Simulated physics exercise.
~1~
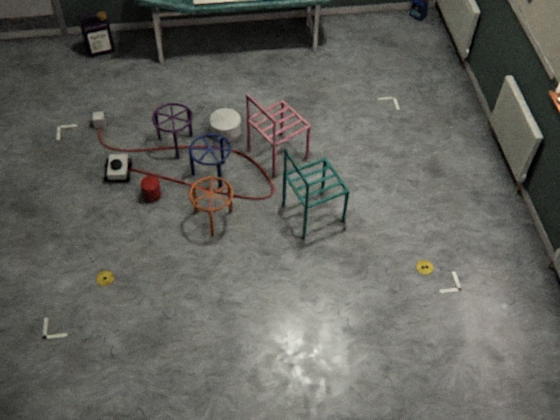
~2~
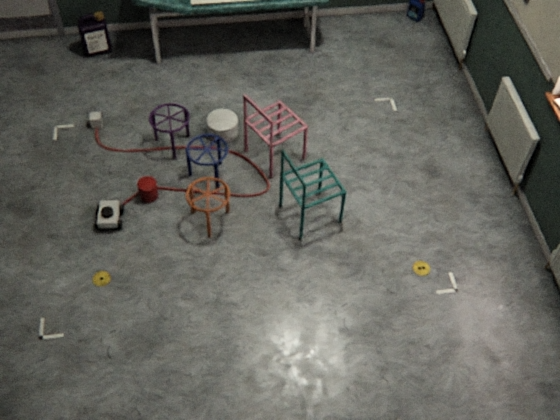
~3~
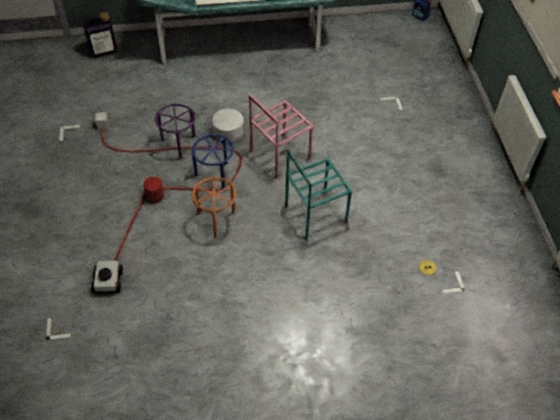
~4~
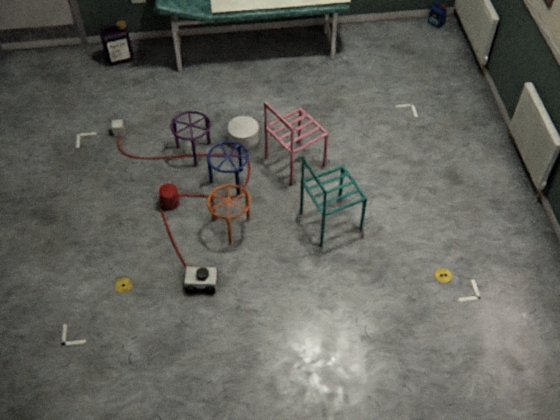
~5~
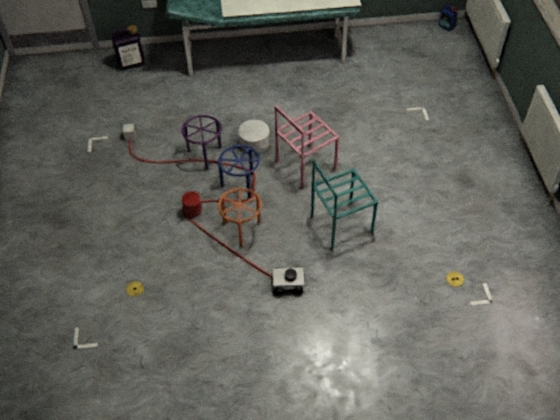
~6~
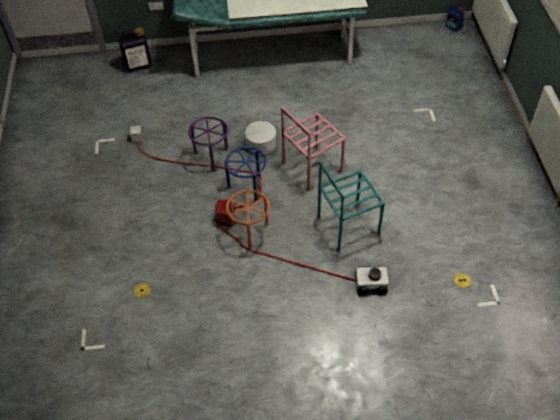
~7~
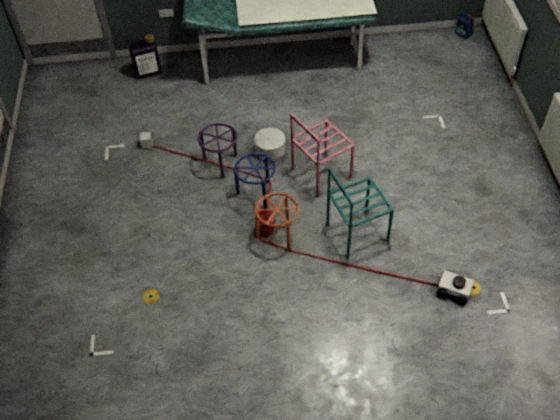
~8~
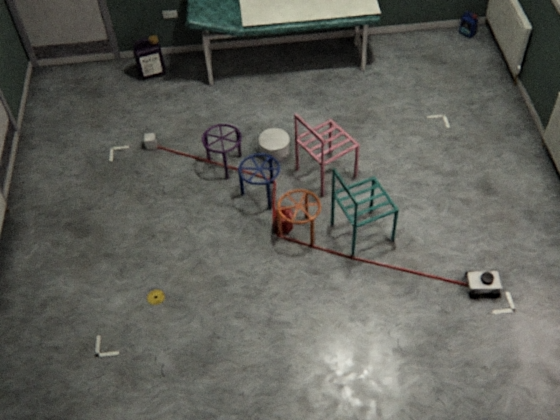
The clip opens on a grey floor seen from above, where a small white and black cart trails a red lead among colourful stools, chairs and tubs. The cart travels down to the yellow mark at lower left, drawing out the looped lead behind it. It then turns and heads right across the open floor, and the tightening lead drags the red tub toward the orange stool. As the cart reaches the right-hand yellow mark, the orange stool shifts right too. It ends just past that mark, the lead stretched nearly straight, with the teal chair still standing in place.
